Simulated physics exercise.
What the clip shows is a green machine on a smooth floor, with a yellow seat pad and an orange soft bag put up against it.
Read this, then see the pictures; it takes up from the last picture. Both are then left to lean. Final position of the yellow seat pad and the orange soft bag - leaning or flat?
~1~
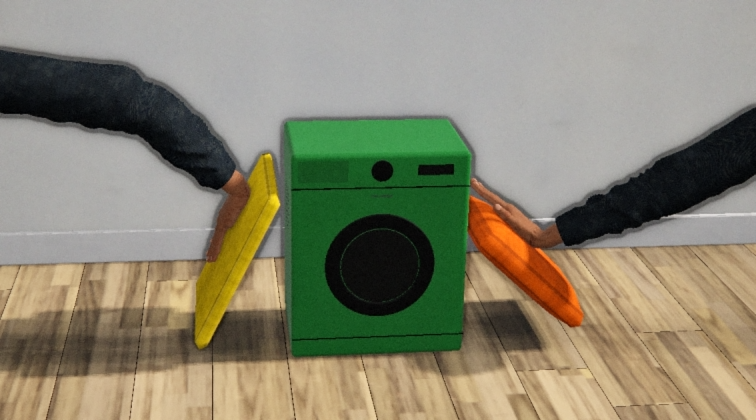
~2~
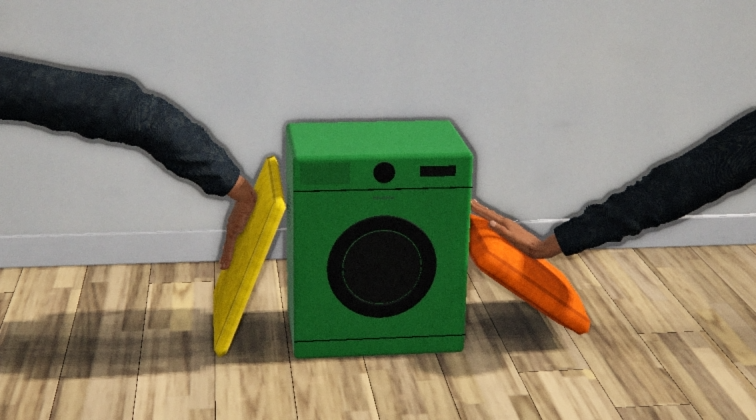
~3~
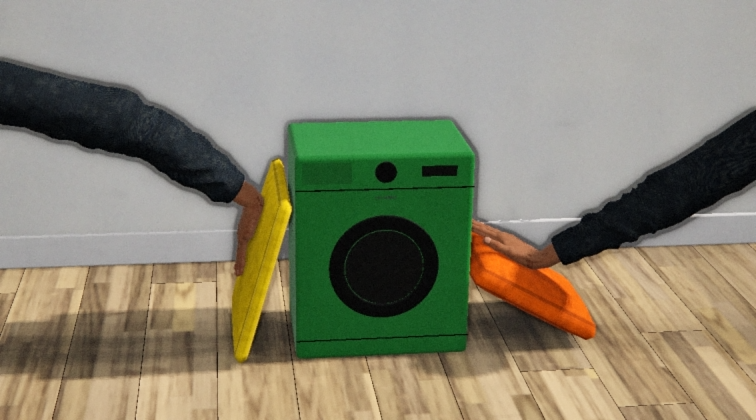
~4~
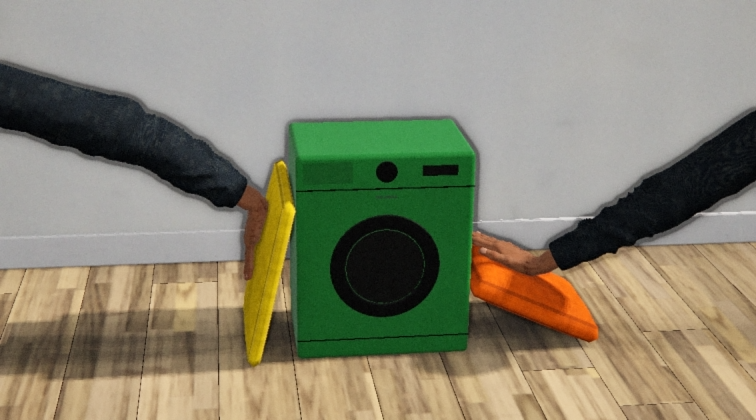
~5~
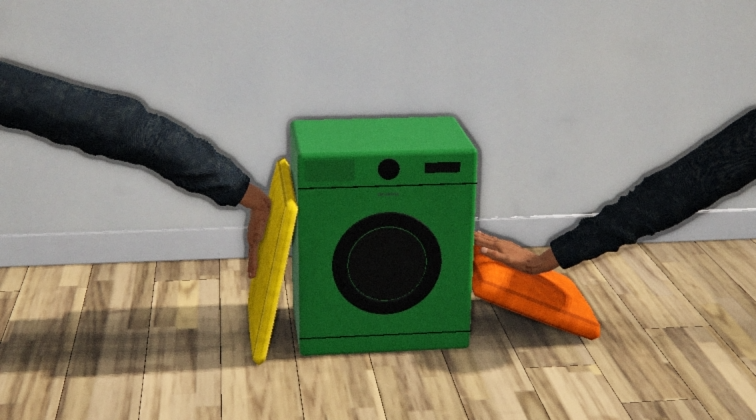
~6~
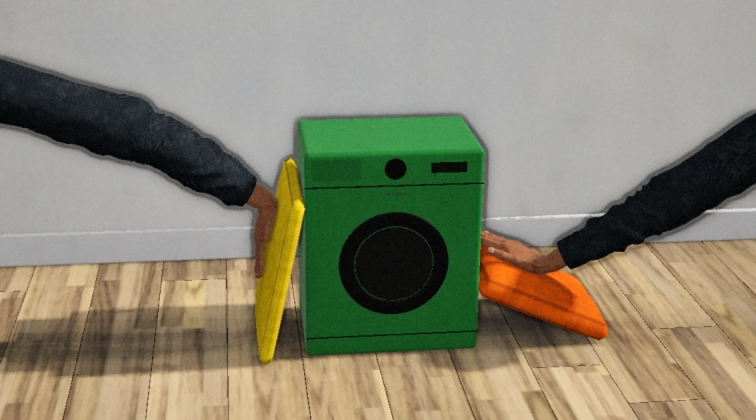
Yellow seat pad - leaning. Orange soft bag - flat.
Then, 0.22 s on from there, seat pad propped as before near (281, 259); soft bag flat on the floor near (535, 305).
In the end, seat pad propped as before near (280, 259); soft bag flat on the floor near (536, 306). The yellow seat pad keeps leaning and the orange soft bag slumps to the floor.
